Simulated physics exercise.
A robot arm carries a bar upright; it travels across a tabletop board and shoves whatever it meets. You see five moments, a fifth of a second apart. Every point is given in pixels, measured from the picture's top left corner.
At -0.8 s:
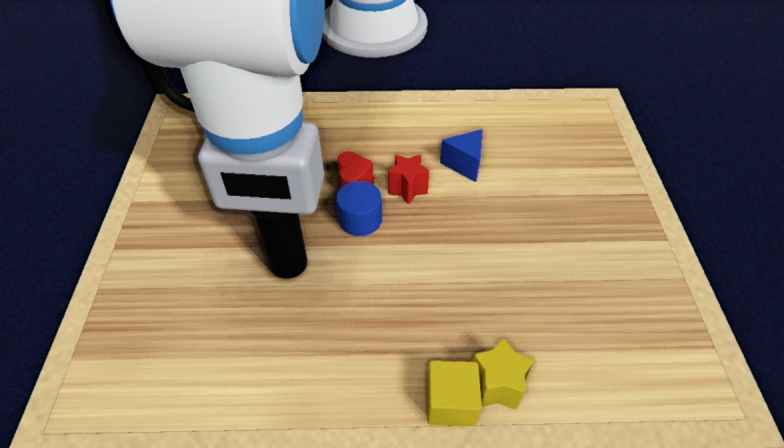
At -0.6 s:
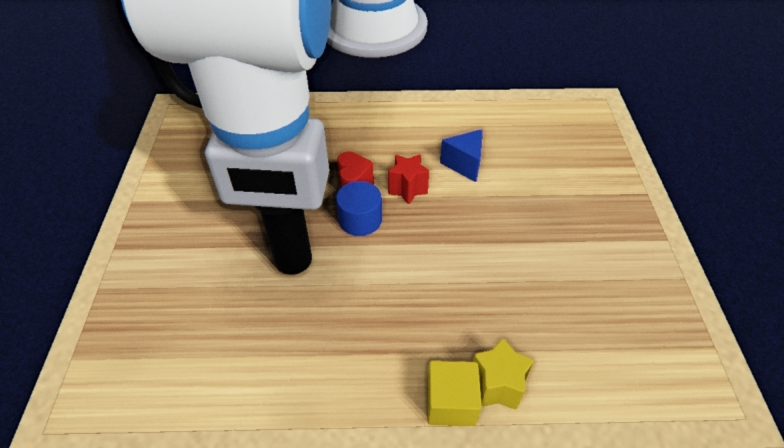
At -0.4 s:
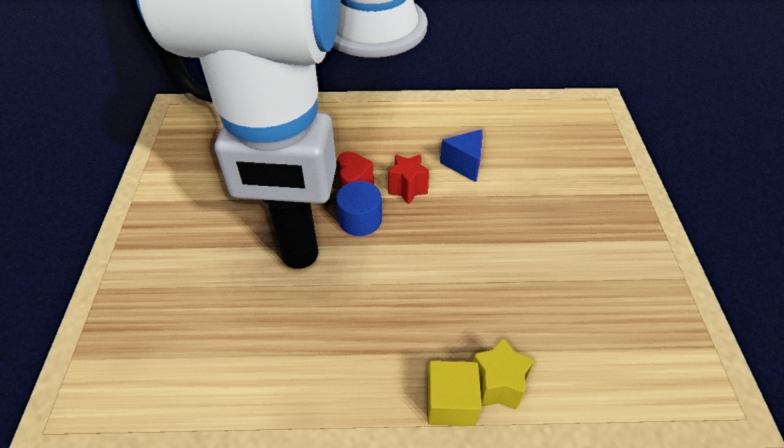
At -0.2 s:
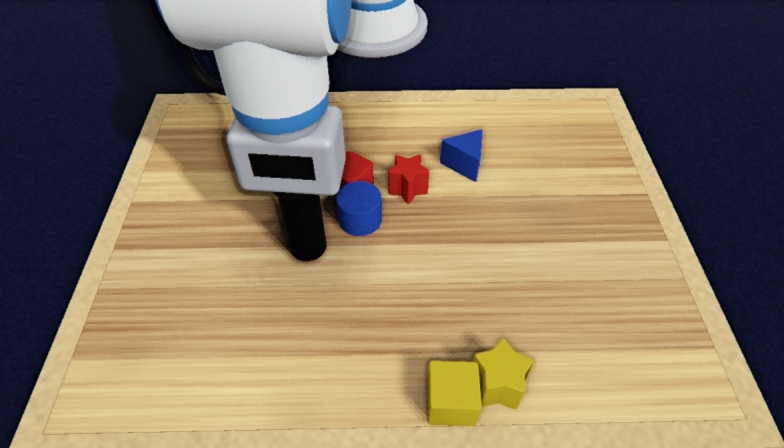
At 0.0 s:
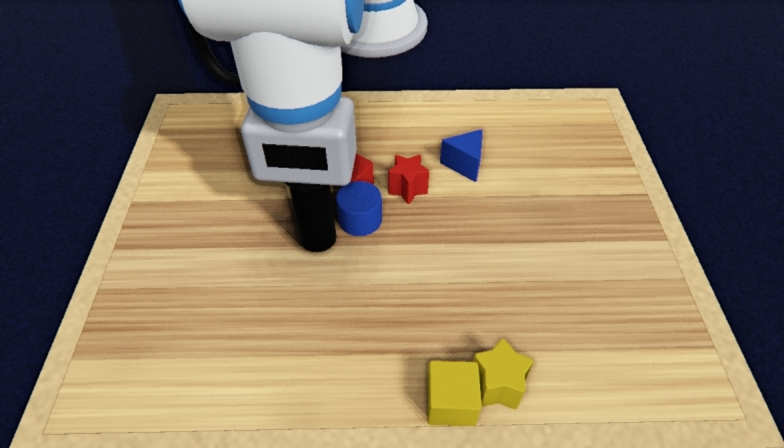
To begin with, a white and blue robot arm holds its black bar over a wooden board, left of a blue disc, with red, blue and yellow blocks around. The bar moves a short way right and up toward the disc, and the arm partly hides the red heart block while every block stays still.
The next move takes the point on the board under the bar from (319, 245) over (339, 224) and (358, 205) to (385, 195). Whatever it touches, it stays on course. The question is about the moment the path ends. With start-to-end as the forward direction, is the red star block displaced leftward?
No, it doesn't check out.
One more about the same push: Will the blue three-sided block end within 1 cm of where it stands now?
I believe not.
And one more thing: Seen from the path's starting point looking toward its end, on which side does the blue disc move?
It's pushed right.
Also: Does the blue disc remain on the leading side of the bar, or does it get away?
By then it is in front of the bar.
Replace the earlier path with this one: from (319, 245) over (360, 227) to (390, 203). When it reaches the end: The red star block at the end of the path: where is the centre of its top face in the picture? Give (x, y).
If I read the scene right, the answer is (433, 139).
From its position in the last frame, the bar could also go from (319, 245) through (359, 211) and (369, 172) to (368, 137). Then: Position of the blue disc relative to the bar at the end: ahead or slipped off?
I predict the bar has moved past it.
The first path, step by step. Halfway along, bar (347, 208); red heart block (354, 162); blue disc (385, 182); red star block (413, 164).
At the end, bar (385, 189); red heart block (361, 150), turned 50° anticlockwise; blue disc (423, 167); red star block (451, 152), turned 20° clockwise; blue three-sided block (479, 138).
